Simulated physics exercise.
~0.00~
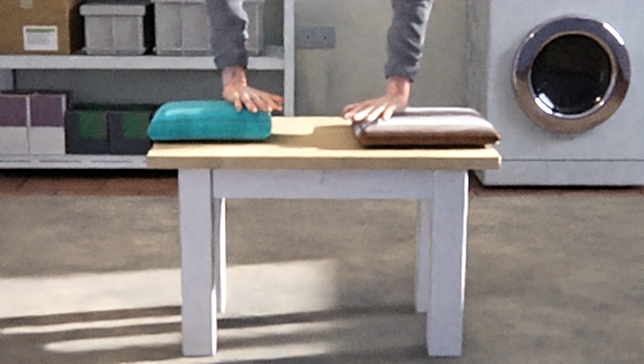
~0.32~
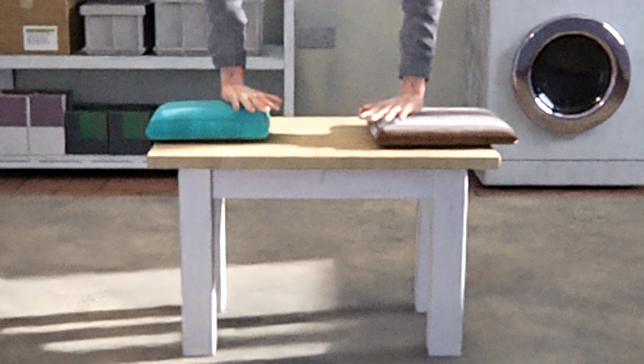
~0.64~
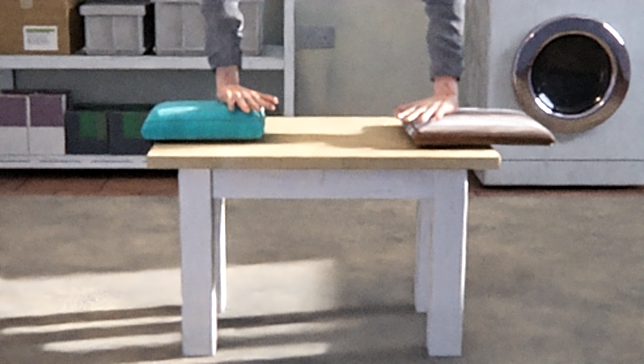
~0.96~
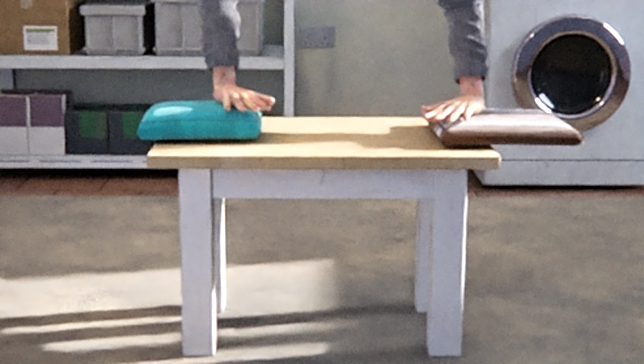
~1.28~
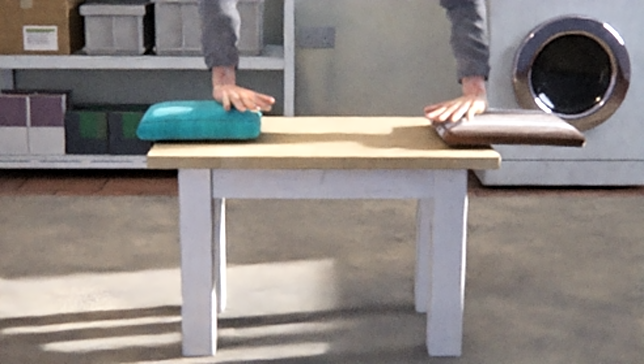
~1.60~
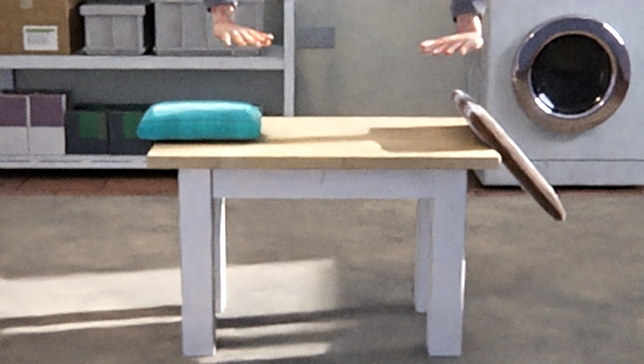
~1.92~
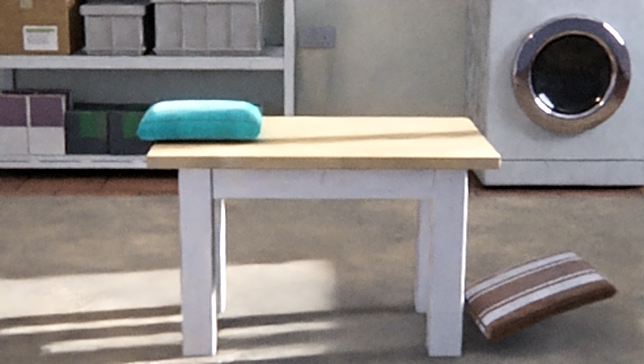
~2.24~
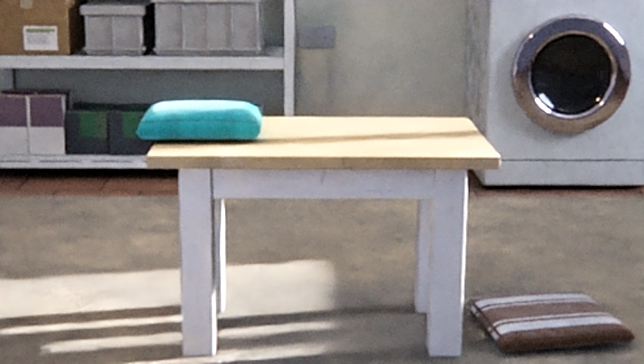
Two hands slide two cushions apart and let go, and the brown one falls.
